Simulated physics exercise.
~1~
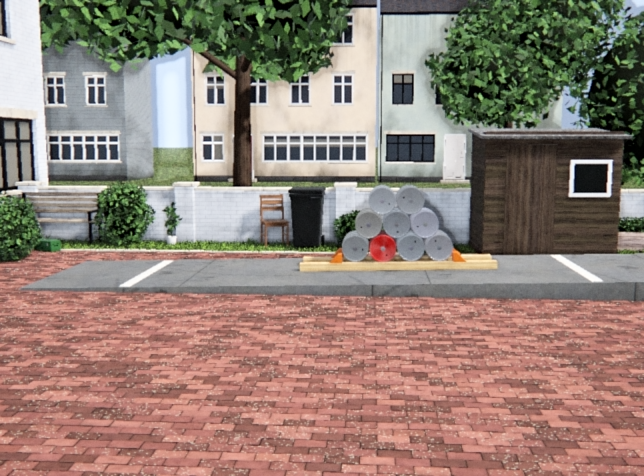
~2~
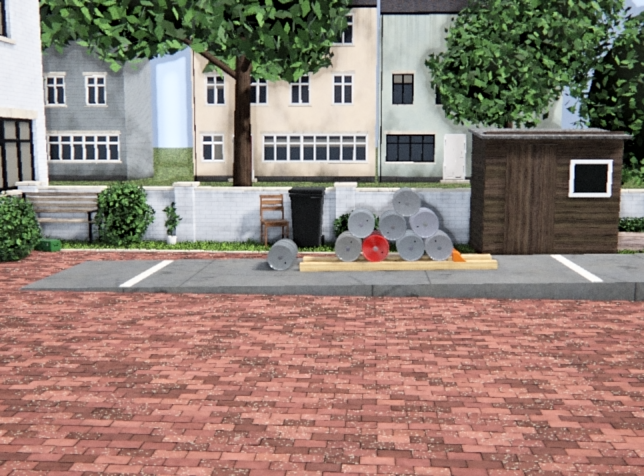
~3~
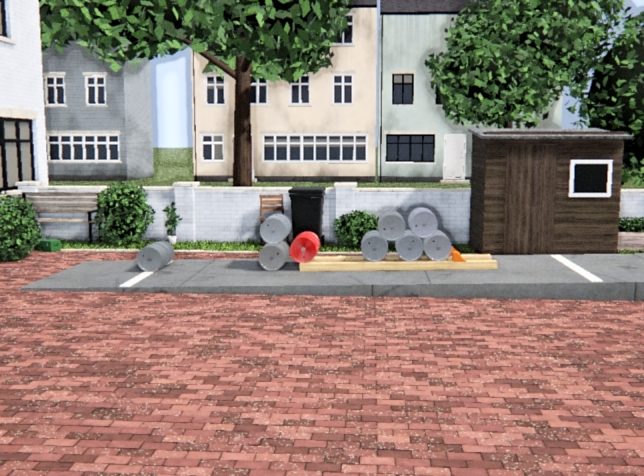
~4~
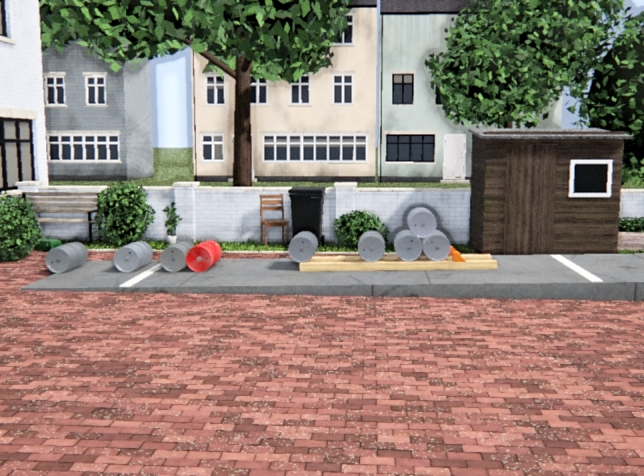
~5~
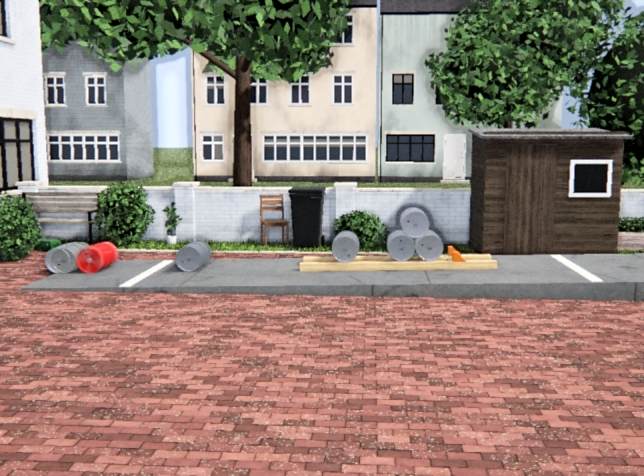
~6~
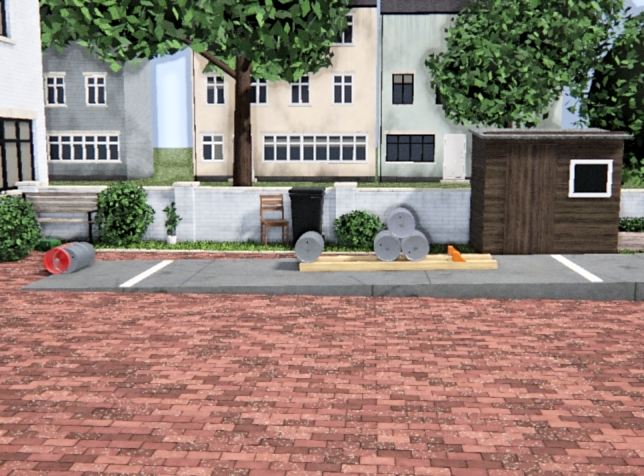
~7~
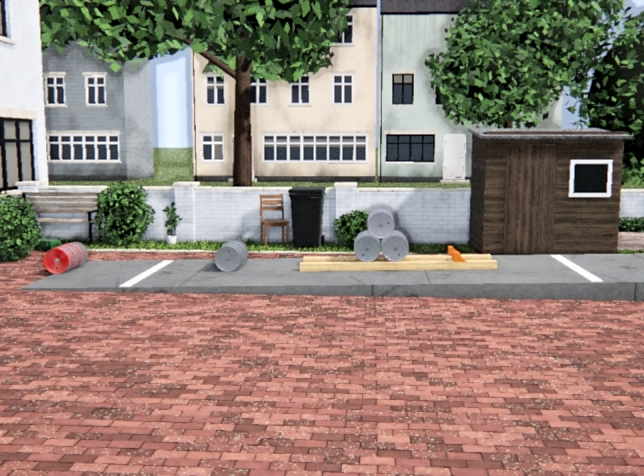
A pyramid of grey drums with one red one collapsed to the left after a wedge came away, and several rolled off the timbers along the pavement, the red one crossing the left white line and stopping near the bushes while three stayed stacked.
